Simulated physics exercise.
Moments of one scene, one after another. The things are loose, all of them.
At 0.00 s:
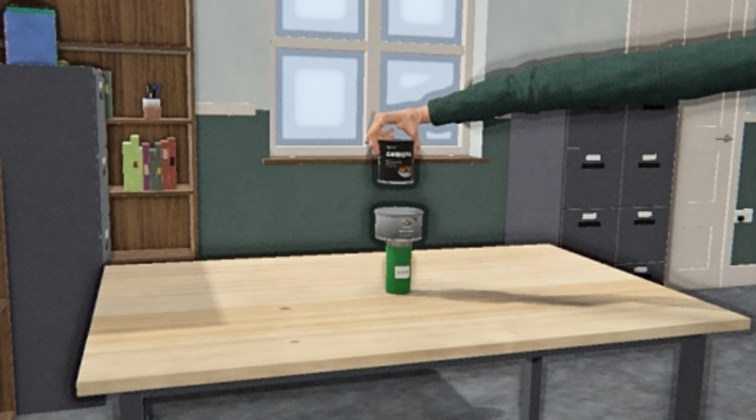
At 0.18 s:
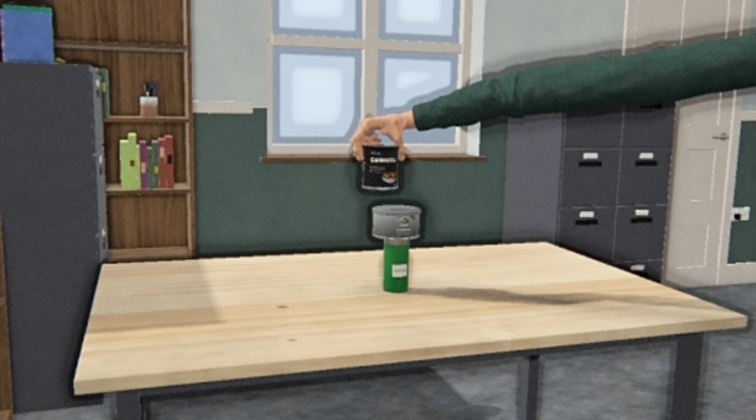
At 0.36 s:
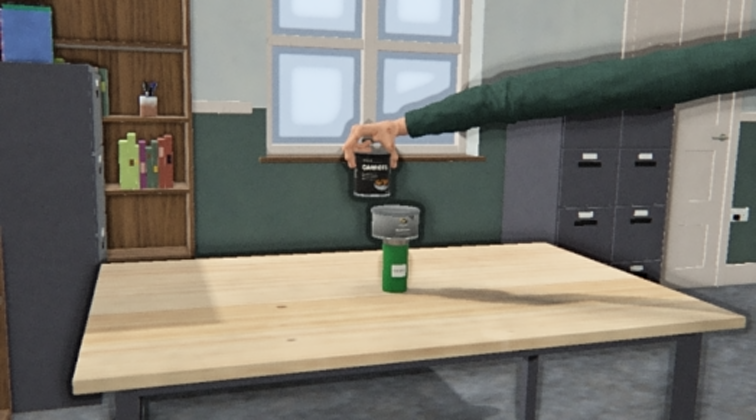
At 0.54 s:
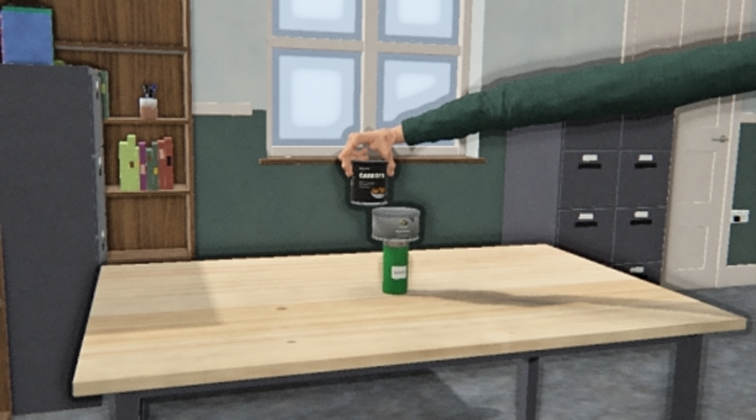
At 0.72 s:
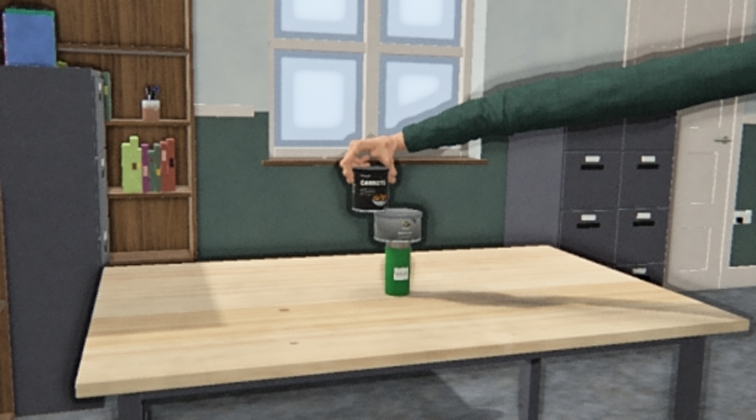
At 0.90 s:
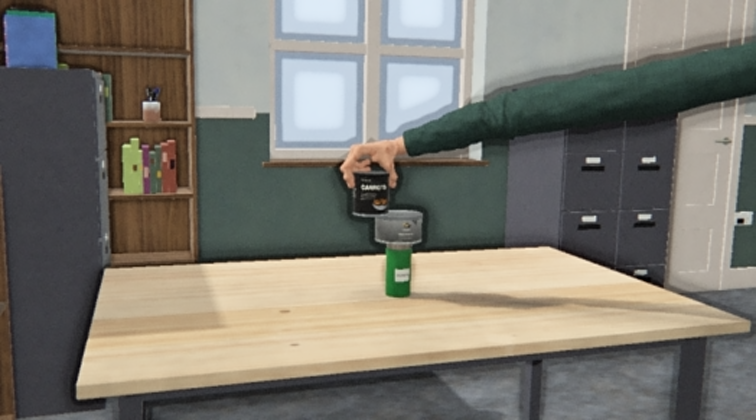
In an office, a hand in a green sleeve lowers a black pot with a label, shifting it slightly left, until it is just above the left side of a grey tub atop a green cylinder on a wooden table.
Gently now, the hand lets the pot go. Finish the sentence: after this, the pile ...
After this, the pile topples.
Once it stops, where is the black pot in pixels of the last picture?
Around (348, 280).
After 1.20 s, black pot tipped 49° from how it was near (357, 206).
After 1.30 s, black pot now fallen.
After 1.40 s, things are still on the move.
At rest (2.0 s), fallen, black pot; the other 2 in place. Seen from the same camera at the end, black pot near (348, 280). The pile gives way.
